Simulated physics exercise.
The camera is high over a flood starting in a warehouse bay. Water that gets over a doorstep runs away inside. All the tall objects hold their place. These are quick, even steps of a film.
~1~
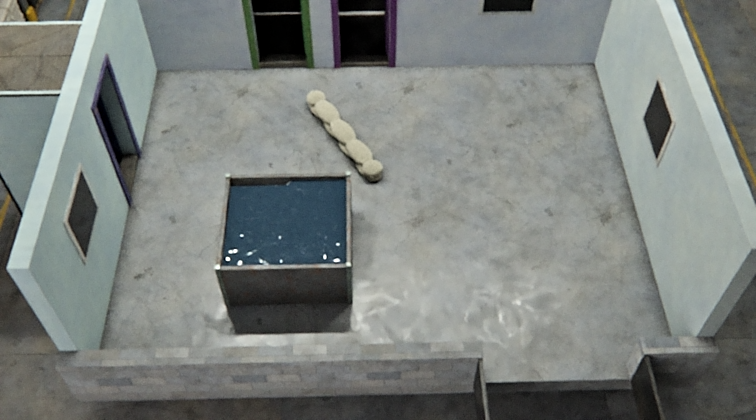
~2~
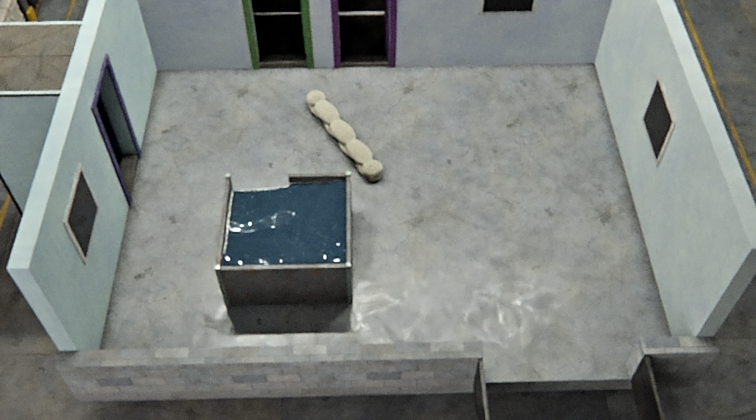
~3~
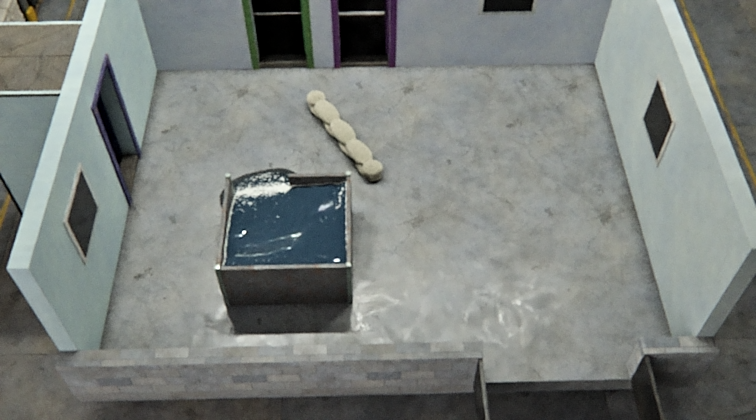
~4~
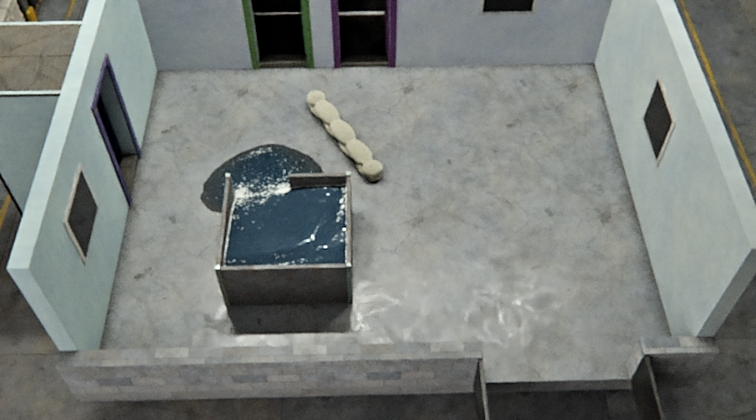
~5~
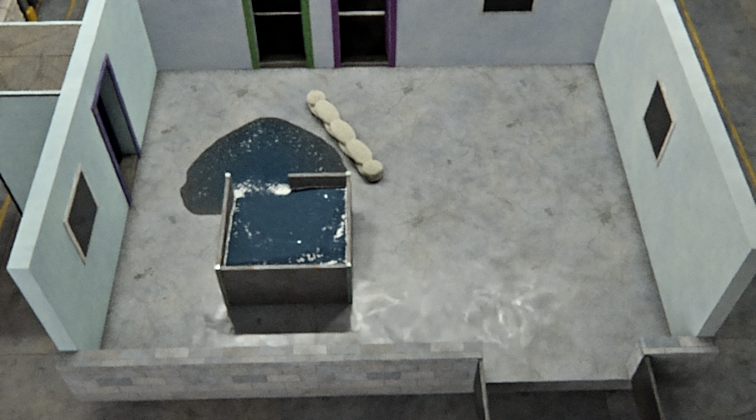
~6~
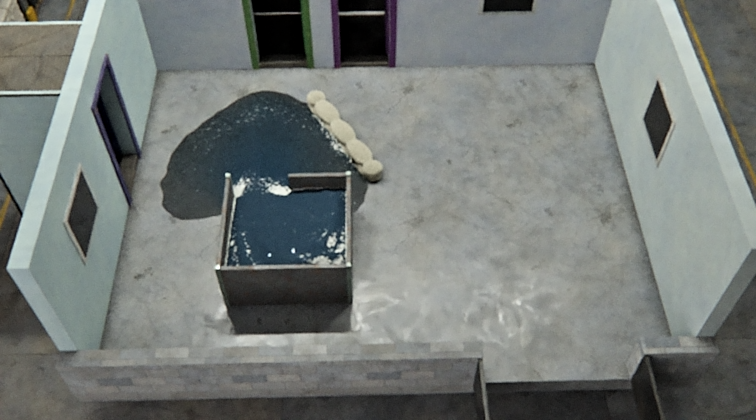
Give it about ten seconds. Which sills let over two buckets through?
One by one: The purple door stays under that; the green door takes more than that; the blue door stays under that.
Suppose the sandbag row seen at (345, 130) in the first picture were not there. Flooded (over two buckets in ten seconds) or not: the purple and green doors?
My reading: Purple floods; green floods.
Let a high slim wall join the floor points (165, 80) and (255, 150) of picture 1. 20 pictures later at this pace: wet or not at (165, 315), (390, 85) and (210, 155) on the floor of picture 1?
As listed: Dry, covered, flooded.
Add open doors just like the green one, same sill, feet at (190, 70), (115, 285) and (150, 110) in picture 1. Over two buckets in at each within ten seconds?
In turn: Lets more in, keeps below it, takes more.
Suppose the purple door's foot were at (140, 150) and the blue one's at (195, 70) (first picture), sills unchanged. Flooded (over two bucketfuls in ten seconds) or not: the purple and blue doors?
My reading: Purple door is over; blue door is over.
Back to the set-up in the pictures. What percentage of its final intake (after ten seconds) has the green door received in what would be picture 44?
Some 100 per cent.
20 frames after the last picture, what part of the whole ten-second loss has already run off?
About 75 per cent.
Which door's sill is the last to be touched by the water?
Last comes the door marked purple.
A moment on, water covers 20 % of the floor; the purple door not reached, the green door over two buckets in, the blue door wet at the sill, nothing in.
Next, water covers 25 % of the floor; the purple door wet at the sill, nothing in, the green door far over two buckets in, the blue door under two buckets in.
Then, water covers 30 % of the floor; the purple door wet at the sill, nothing in, the green door far over two buckets in, the blue door under two buckets in.
Later, water covers 55 % of the floor; the purple door wet at the sill, nothing in, the green door far over two buckets in, the blue door under two buckets in.
In the end, water covers 85 % of the floor; the purple door under two buckets in, the green door far over two buckets in, the blue door under two buckets in.
